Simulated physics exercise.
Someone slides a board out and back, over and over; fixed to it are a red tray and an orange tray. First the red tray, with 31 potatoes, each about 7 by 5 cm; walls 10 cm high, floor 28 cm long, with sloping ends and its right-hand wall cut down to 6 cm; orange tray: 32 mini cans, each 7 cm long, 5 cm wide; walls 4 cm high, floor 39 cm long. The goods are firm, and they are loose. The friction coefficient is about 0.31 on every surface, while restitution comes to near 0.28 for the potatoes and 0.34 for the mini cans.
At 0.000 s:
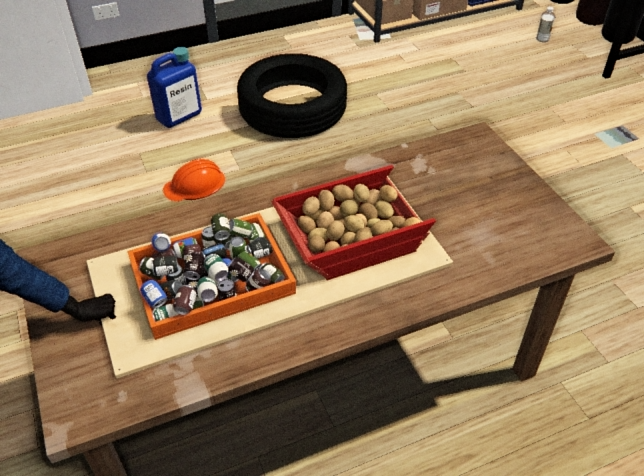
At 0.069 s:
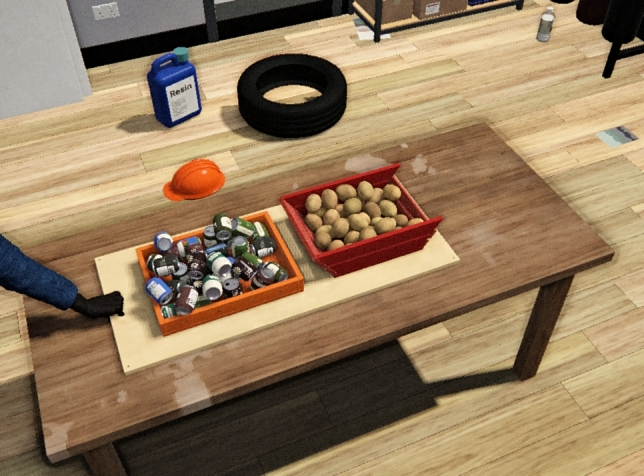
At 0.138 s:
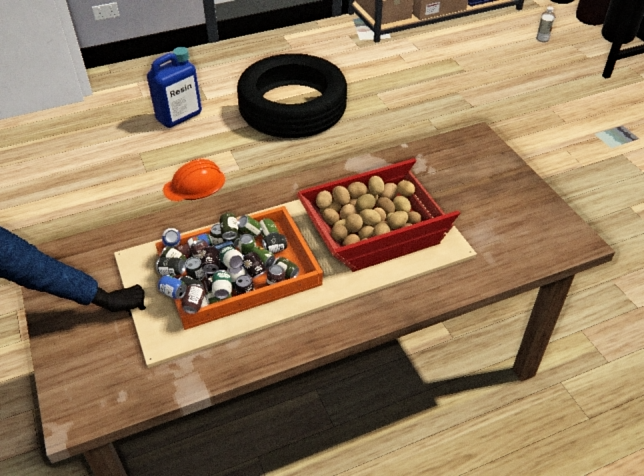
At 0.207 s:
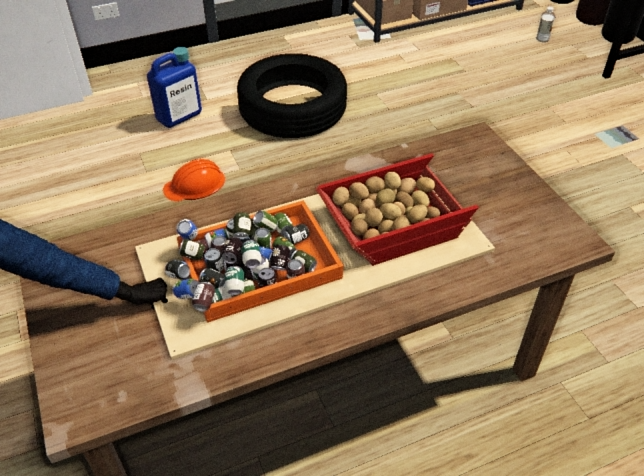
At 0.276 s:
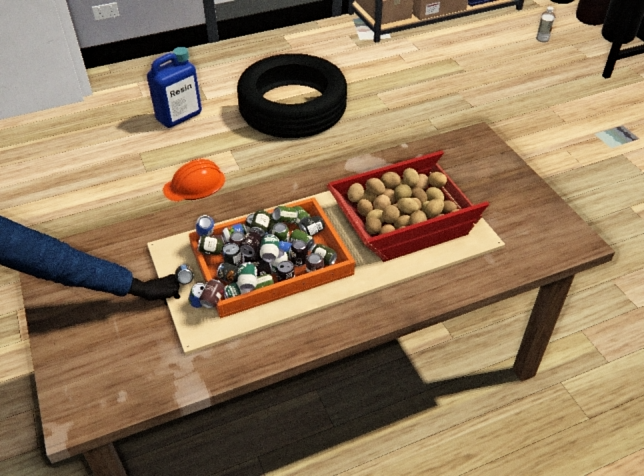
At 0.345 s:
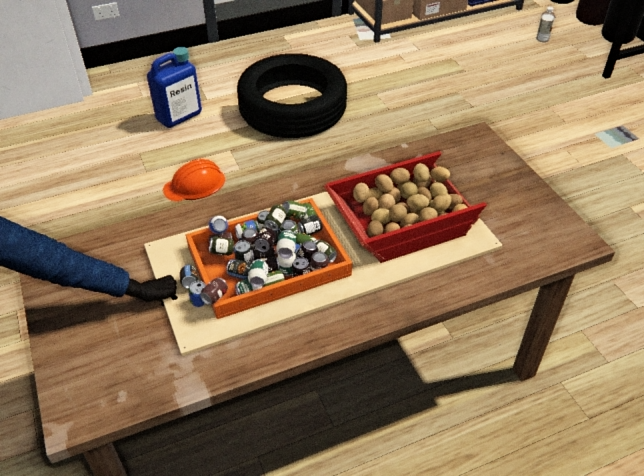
A gloved hand in a blue sleeve grips a pale board on a brown wooden table, seen from above in a room with a light plank floor. On the board sit an orange tray of small cans at left and a red tray of potatoes at right, with an orange hard hat, blue jug and black tire behind. The hand pushes the board rightward, then eases it slightly back, as cans shift left and a few leave their tray, the view staying still.
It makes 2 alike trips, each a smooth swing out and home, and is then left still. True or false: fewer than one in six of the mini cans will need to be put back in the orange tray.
False.
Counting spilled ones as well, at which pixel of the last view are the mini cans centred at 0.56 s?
(216, 268).
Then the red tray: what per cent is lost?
Red tray: 15%.
After 0.56 s, red tray 30 in, 1 out and orange tray 28 in, 4 out.
After 0.83 s, red tray 30 in, 1 out and orange tray 25 in, 7 out.
After 1.21 s, red tray 28 in, 3 out and orange tray 23 in, 9 out.
When it is over (at 1.70 s), red tray 27 in, 4 out and orange tray 23 in, 9 out. Asked share, 9 of 32, 28 per cent.
